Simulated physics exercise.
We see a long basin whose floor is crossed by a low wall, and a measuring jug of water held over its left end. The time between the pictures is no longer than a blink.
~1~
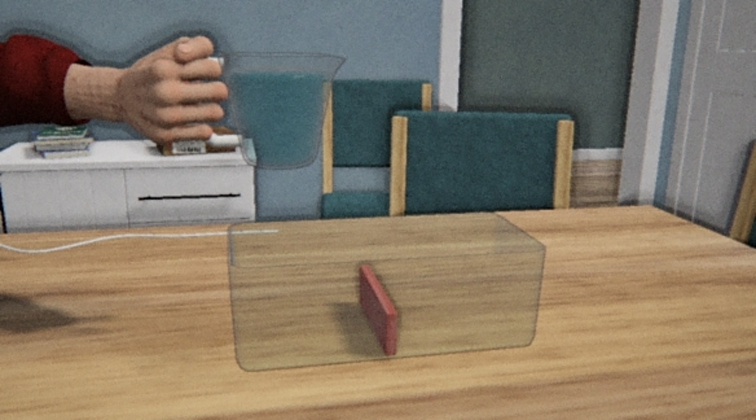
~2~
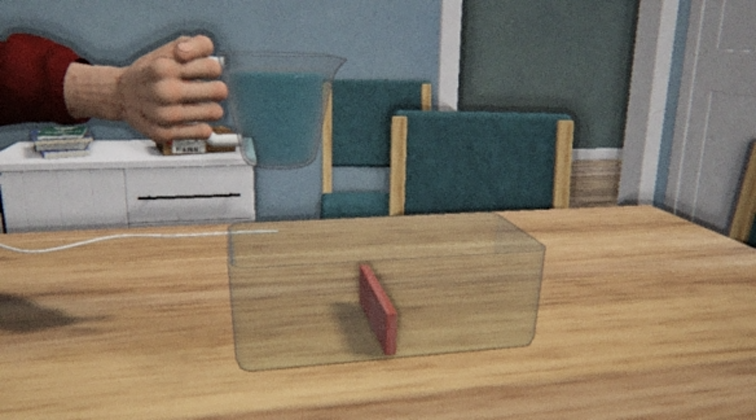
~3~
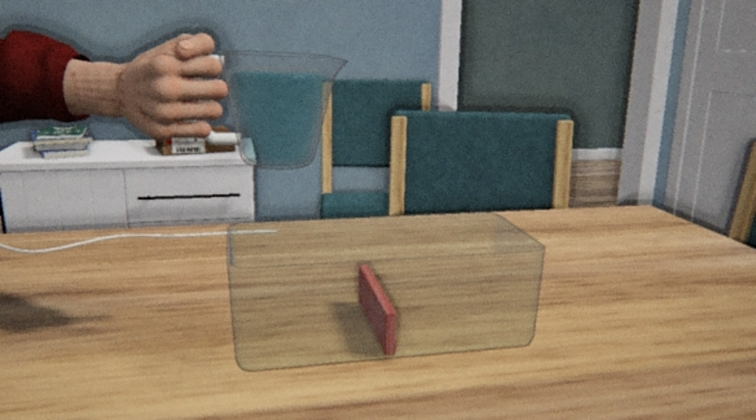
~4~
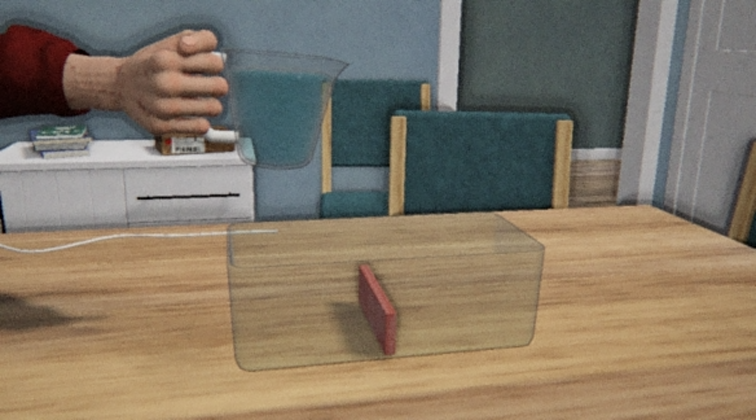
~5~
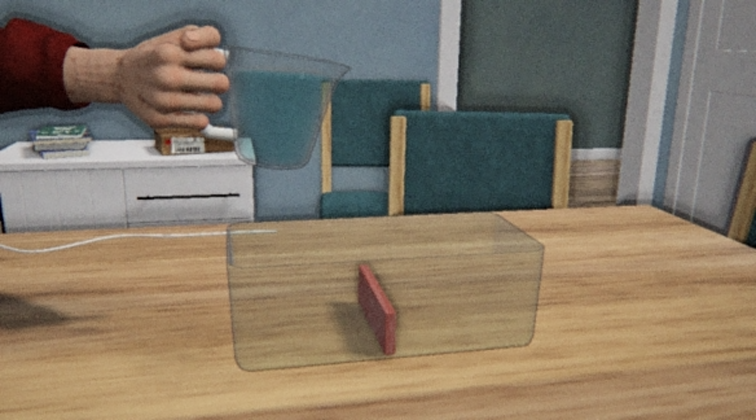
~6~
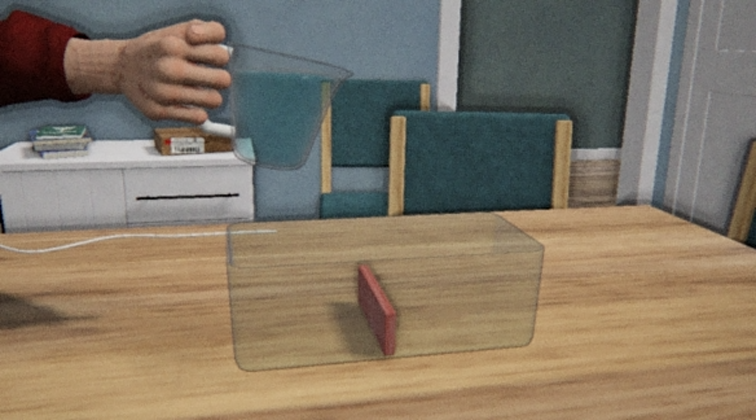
A hand in a red sleeve holds a clear measuring jug of blue-green water above the left end of a long, transparent basin on a wooden table, seen from slightly above. A low red wall stands inside the basin, with teal chairs, a white cabinet and blue walls behind. The hand slowly tilts the jug rightward, while the basin and the view stay still.
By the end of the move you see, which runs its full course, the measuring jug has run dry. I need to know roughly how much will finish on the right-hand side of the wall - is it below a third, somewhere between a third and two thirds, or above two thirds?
Expect above two thirds of it there.
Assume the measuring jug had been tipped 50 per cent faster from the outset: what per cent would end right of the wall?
It comes to near 80 per cent.
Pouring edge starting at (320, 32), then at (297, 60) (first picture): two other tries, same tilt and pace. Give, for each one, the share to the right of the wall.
Close to 55 in a hundred, then close to 15 in a hundred.
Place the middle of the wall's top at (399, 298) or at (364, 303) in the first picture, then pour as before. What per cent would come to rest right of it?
The first position gives around 55 percent, the second around 90 percent.
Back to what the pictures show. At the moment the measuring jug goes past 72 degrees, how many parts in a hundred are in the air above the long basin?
Some 25 per cent, I'd say.
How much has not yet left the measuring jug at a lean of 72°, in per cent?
Some 65 per cent has not yet come out.
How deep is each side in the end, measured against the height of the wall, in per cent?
It settles around 10 on the left side and around 40 on the right side.
A moment on, the tilt is 72° and 67 per cent is still to pour, 0 is left of the wall and 7 right of it.
Next, the tilt is 102° and 12 per cent is still to pour, 4 is left of the wall and 66 right of it.
Then the tilt is 104° and 0 per cent is still to pour, 14 is left of the wall and 85 right of it.
Later the tilt is 104° and 0 per cent is still to pour, 14 is left of the wall and 85 right of it.
In the end 14 per cent lies left of the wall, 85 right of it and 1 outside.
